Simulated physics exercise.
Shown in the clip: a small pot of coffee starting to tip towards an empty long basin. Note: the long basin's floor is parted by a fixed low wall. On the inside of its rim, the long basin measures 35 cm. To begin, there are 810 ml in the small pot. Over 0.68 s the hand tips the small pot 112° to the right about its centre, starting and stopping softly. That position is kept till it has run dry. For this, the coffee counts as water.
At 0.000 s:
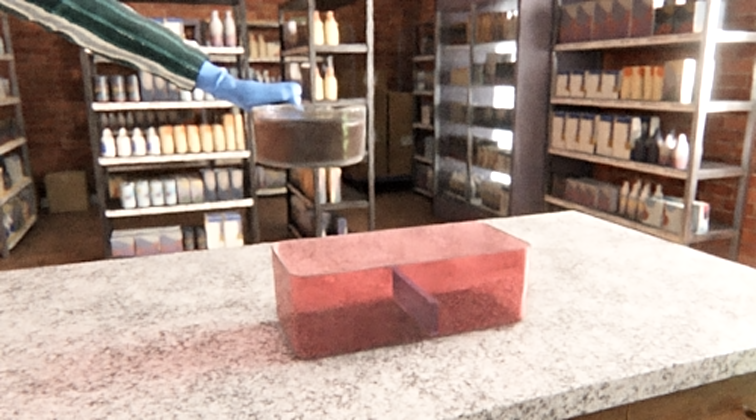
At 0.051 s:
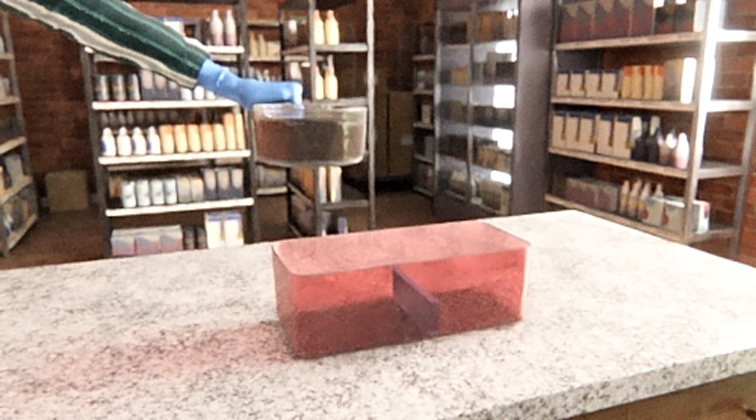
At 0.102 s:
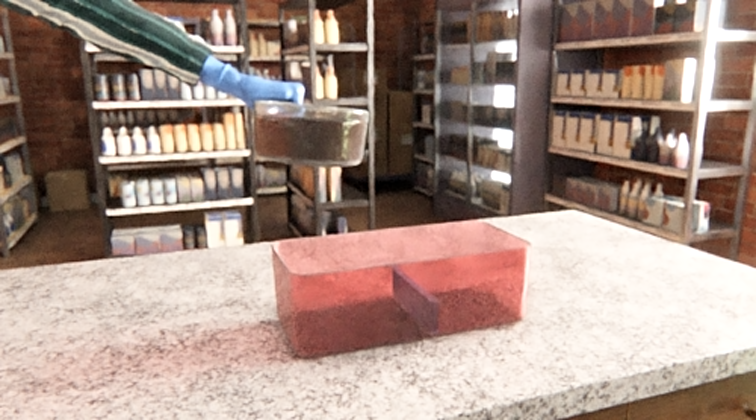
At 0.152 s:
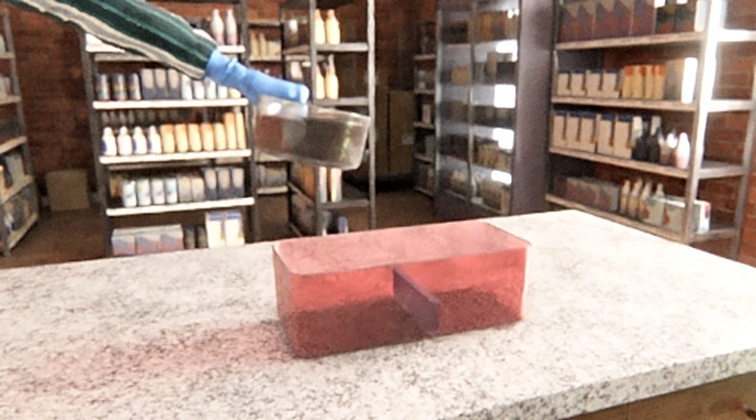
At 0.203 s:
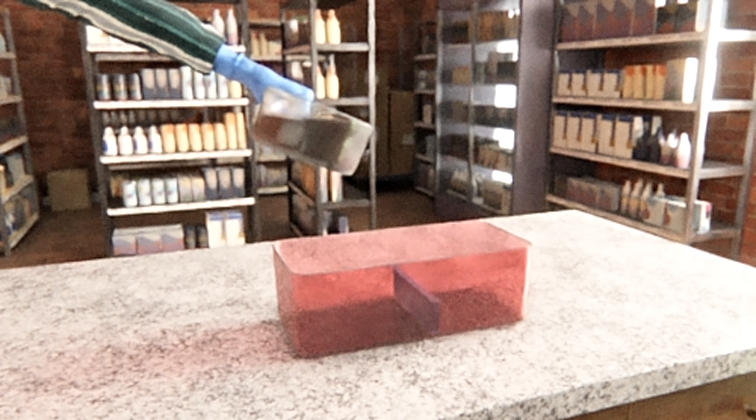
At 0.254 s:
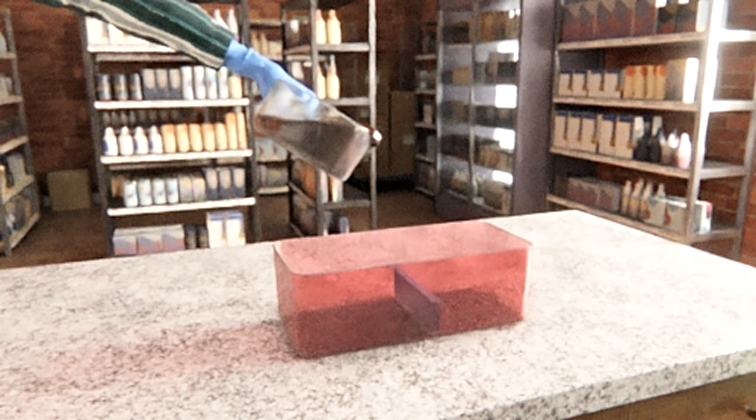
To begin with, a blue-gloved hand holds a small clear pot of dark coffee level above a reddish, see-through long basin with a low wall inside, on a speckled counter. The hand tips the pot to the right, slowly and then more steeply, and the coffee shifts to its lowered right rim.
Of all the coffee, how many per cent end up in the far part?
Roughly 29 per cent.
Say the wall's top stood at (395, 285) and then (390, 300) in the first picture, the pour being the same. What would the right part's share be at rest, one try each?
It comes to 60 per cent, and then 65 per cent.
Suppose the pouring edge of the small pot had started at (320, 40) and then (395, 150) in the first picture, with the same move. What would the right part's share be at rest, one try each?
In turn about 5 and 60 per cent.
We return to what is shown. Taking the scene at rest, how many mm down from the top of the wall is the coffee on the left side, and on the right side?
Left 30 mm, right 38 mm.
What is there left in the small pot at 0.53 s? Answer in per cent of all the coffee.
At that time about 18 in a hundred parts are still held.
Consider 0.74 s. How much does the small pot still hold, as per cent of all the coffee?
About 2 per cent.
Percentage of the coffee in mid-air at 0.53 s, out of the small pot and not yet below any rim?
At that moment, about 48 percent.
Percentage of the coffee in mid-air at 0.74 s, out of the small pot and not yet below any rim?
6 per cent or so.
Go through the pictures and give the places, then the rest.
In the first picture, it leans 0°; its right rim is at (362, 108); the coffee meets the walls at (255, 119) and (359, 116); the long basin's rim runs from (280, 260) to (506, 234); the wall's top is at (413, 285).
In the second picture, it leans 2°; its right rim is at (363, 109); the coffee meets the walls at (255, 118) and (359, 116).
In the third picture, it leans 6°; its right rim is at (364, 113); the coffee meets the walls at (257, 116) and (360, 116).
In the fourth picture, it leans 13°; its right rim is at (366, 120); the coffee meets the walls at (259, 116) and (363, 118).
In the fifth picture, it leans 23°; its right rim is at (368, 129); the coffee meets the walls at (258, 117) and (368, 124); 1 per cent is over the edge.
In the sixth picture, it leans 34°; its right rim is at (367, 141); the coffee meets the walls at (257, 116) and (356, 128); 6 per cent is over the edge.
By 0.53 s the tilt is 99° and 18 per cent is still to pour, 17 is left of the wall and 18 right of it.
By 0.74 s the tilt is 112° and 2 per cent is still to pour, 63 is left of the wall and 29 right of it.
By 0.95 s the tilt is 112° and 0 per cent is still to pour, 66 is left of the wall and 29 right of it.
By 1.18 s the tilt is 112° and 0 per cent is still to pour, 66 is left of the wall and 29 right of it.
At rest 66 per cent lies left of the wall, 29 right of it and 4 outside.
